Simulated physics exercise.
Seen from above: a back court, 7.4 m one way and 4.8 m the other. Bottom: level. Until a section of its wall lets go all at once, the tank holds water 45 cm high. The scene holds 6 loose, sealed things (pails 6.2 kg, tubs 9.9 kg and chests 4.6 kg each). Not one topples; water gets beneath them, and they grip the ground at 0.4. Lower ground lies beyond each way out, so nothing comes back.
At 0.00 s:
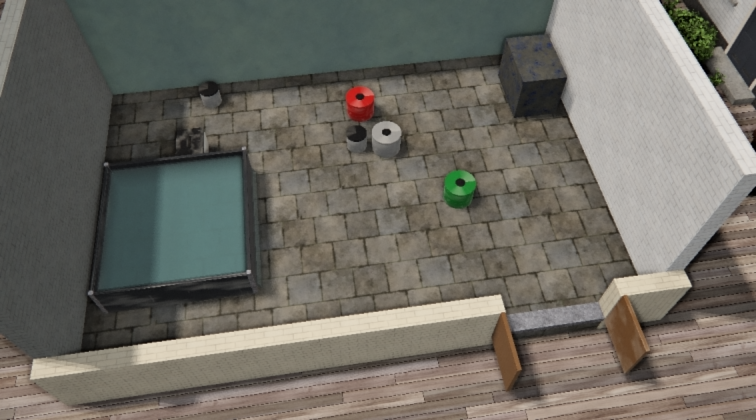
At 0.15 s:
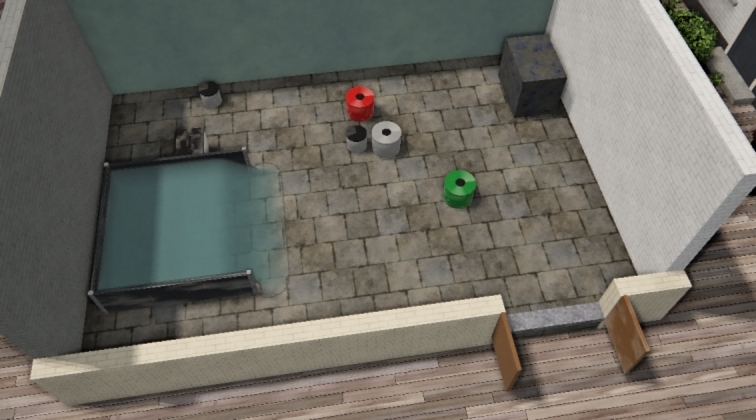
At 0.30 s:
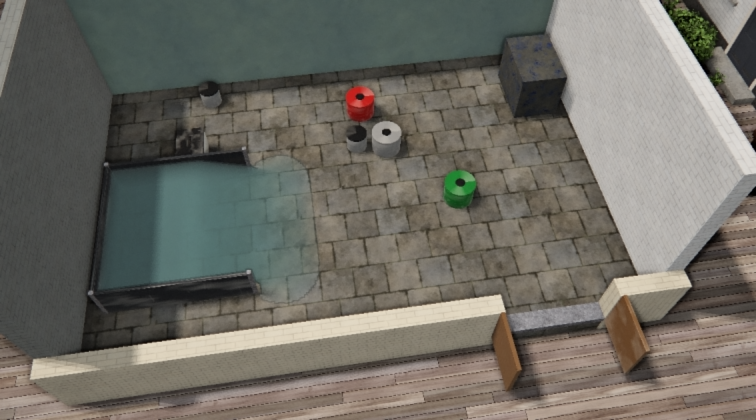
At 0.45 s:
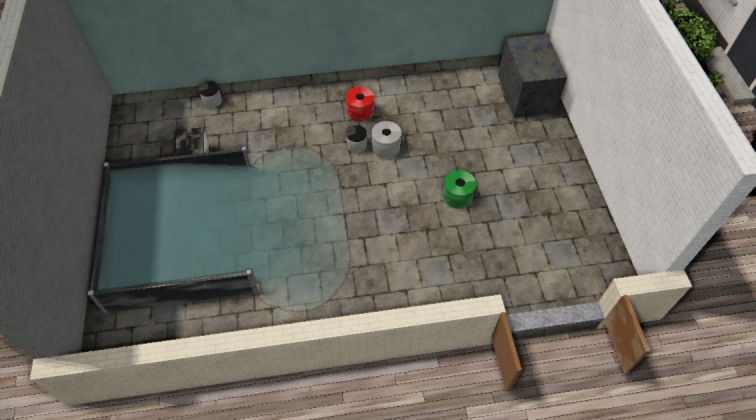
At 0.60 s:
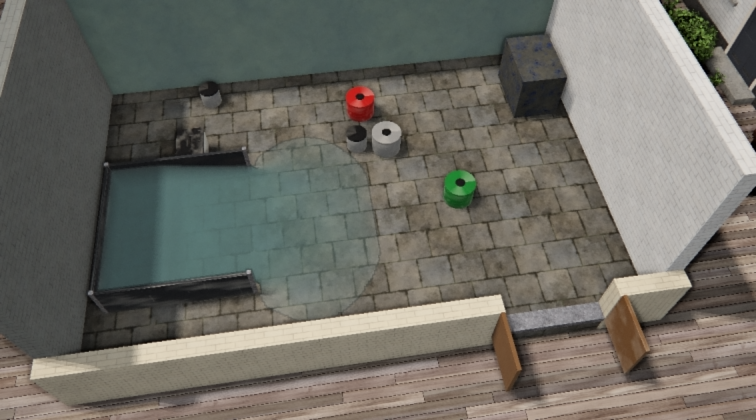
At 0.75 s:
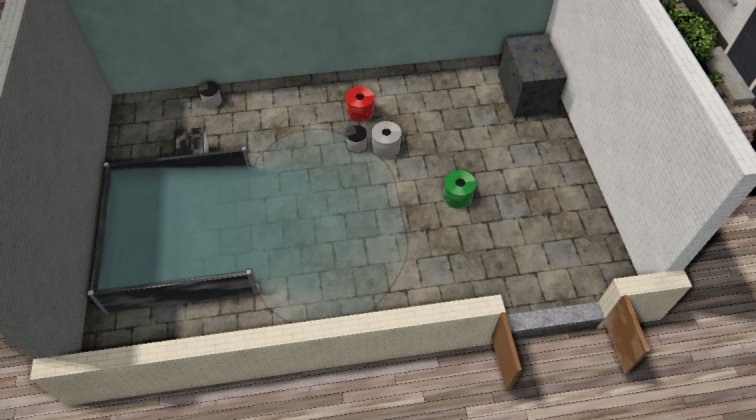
Water spreads from a dark-framed tank at the left of a walled, stone-paved back court, seen from high above by a camera that stays still. A red tub, a pale grey one and small dark-topped containers stand towards the back, with a green tub right of centre and a dark chest at upper right. The tank's right side disappears, and a clear, rounded sheet slides rightward over the paving while the tubs stay put.
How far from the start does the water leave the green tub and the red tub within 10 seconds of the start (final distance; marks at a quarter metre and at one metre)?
By the end the green tub is well away and the red tub is well away.
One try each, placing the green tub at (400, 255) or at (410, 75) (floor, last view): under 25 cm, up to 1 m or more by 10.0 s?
Well, it gets swept off on the first try and gets swept off on the second.
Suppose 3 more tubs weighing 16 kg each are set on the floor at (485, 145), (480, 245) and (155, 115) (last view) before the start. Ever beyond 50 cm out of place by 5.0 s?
Order as asked - farther, farther, not as far.
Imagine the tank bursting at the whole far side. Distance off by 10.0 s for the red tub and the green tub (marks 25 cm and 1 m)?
Outcome - red tub: Long-distance displacement, green tub: No real movement.
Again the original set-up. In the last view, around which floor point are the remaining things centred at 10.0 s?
Near (263, 118).
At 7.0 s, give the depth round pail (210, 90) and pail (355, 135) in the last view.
Close to 1 and 8 centimetres.
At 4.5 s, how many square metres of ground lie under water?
The covered patch comes to about 29 m2.
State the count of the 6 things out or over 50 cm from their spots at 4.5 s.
Tally: 4.
After 2.0 s the green tub is near (532, 173), 1.1 m from its start, aground; the red tub is near (369, 84), 0.3 m from its start, aground; 0 of 6 are out; 0 afloat.
After 4.5 s the green tub is near (536, 158), 1.2 m from its start, afloat; the red tub is near (417, 62), 1.2 m from its start, aground; 0 of 6 are out; 3 afloat.
After 7.0 s the green tub is near (418, 139), 1.0 m from its start, afloat; the red tub is near (378, 87), 0.3 m from its start, afloat; 0 of 6 are out; 4 afloat.
After 10.0 s the green tub is near (309, 134), 2.4 m from its start, aground; the red tub is near (248, 101), 1.8 m from its start, aground; 0 of 6 are out; 1 afloat.
